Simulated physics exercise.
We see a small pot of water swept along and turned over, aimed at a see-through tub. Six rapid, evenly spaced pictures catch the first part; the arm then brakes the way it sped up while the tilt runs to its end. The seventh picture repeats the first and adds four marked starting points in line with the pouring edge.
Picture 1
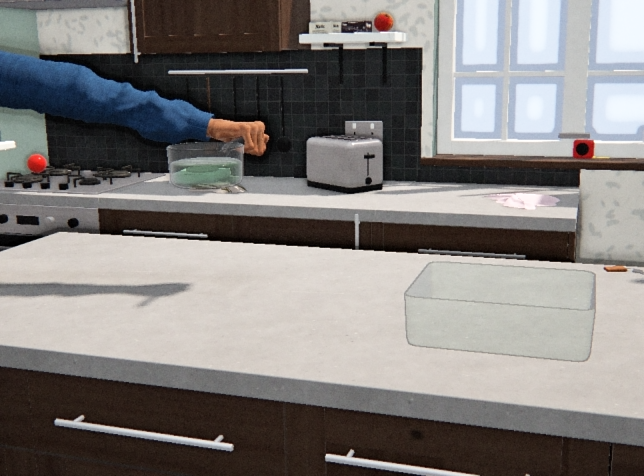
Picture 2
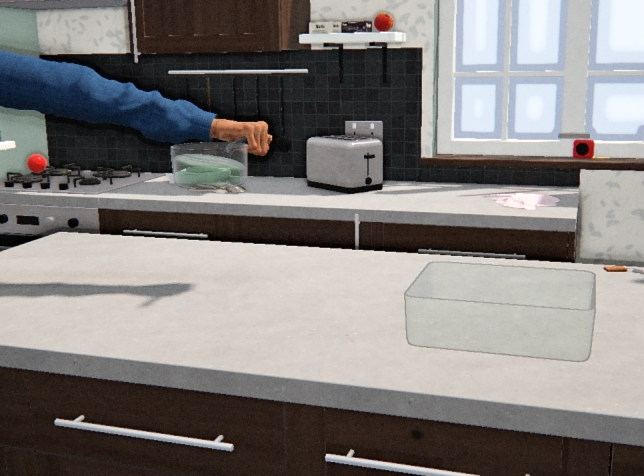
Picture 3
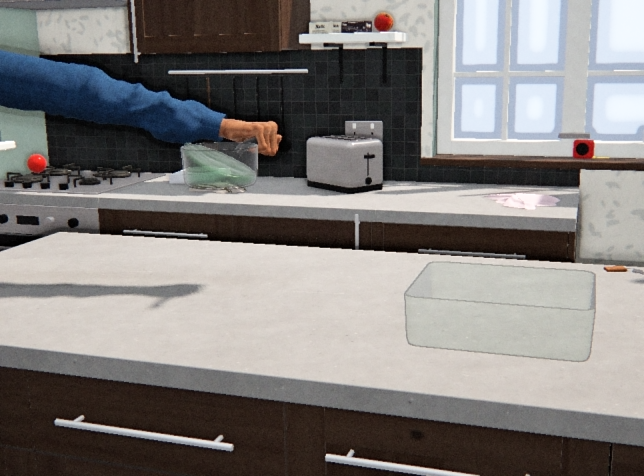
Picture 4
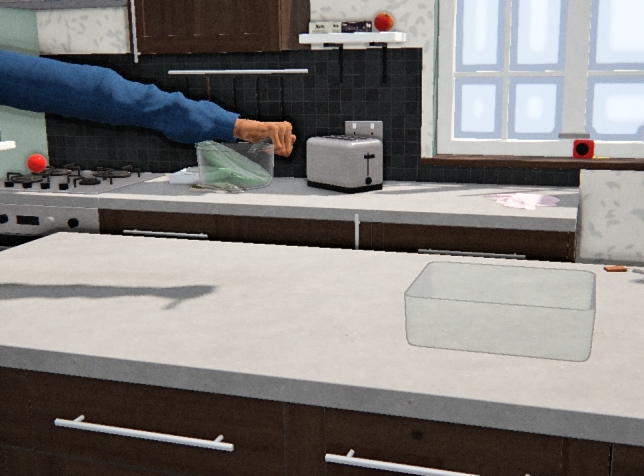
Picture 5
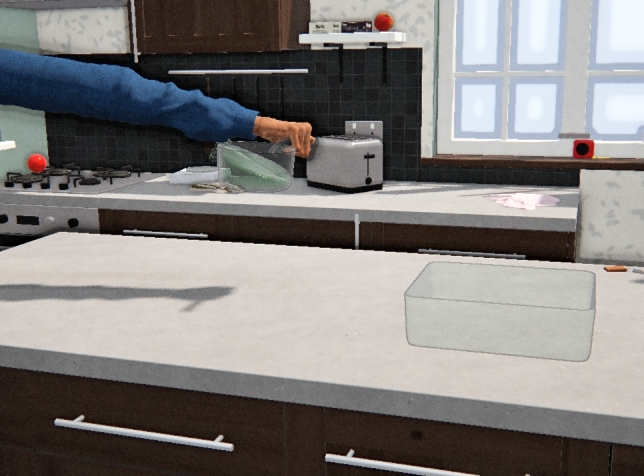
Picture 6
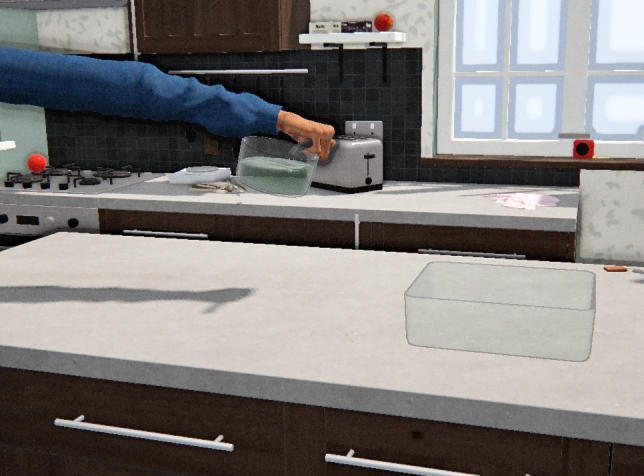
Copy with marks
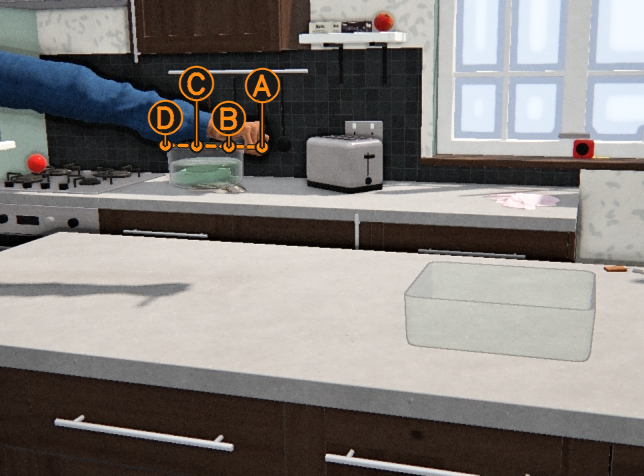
In a kitchen, a blue-sleeved arm held a small clear container of greenish water over the back counter, then carried it right past the toaster's front, tilting it slightly as the water sloshed.
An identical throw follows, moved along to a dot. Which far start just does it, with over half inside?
Take A.
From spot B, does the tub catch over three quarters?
No, it does not.
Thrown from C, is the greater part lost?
Yes, that goes wrong.
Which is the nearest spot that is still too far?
That is spot B.
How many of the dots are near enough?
One of them.
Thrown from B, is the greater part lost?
Yes, that goes wrong.
On the marked copy, A at (262, 147); B at (228, 146); C at (196, 145); D at (165, 145).
For spot A, about 63 % lands in the tub, 26 % falls short and 11 % goes beside or beyond.
For spot B, about 35 % lands in the tub, 58 % falls short and 7 % goes beside or beyond.
For spot C, about 2 % lands in the tub, 98 % falls short.
For spot D, about 0 % lands in the tub, 100 % falls short.
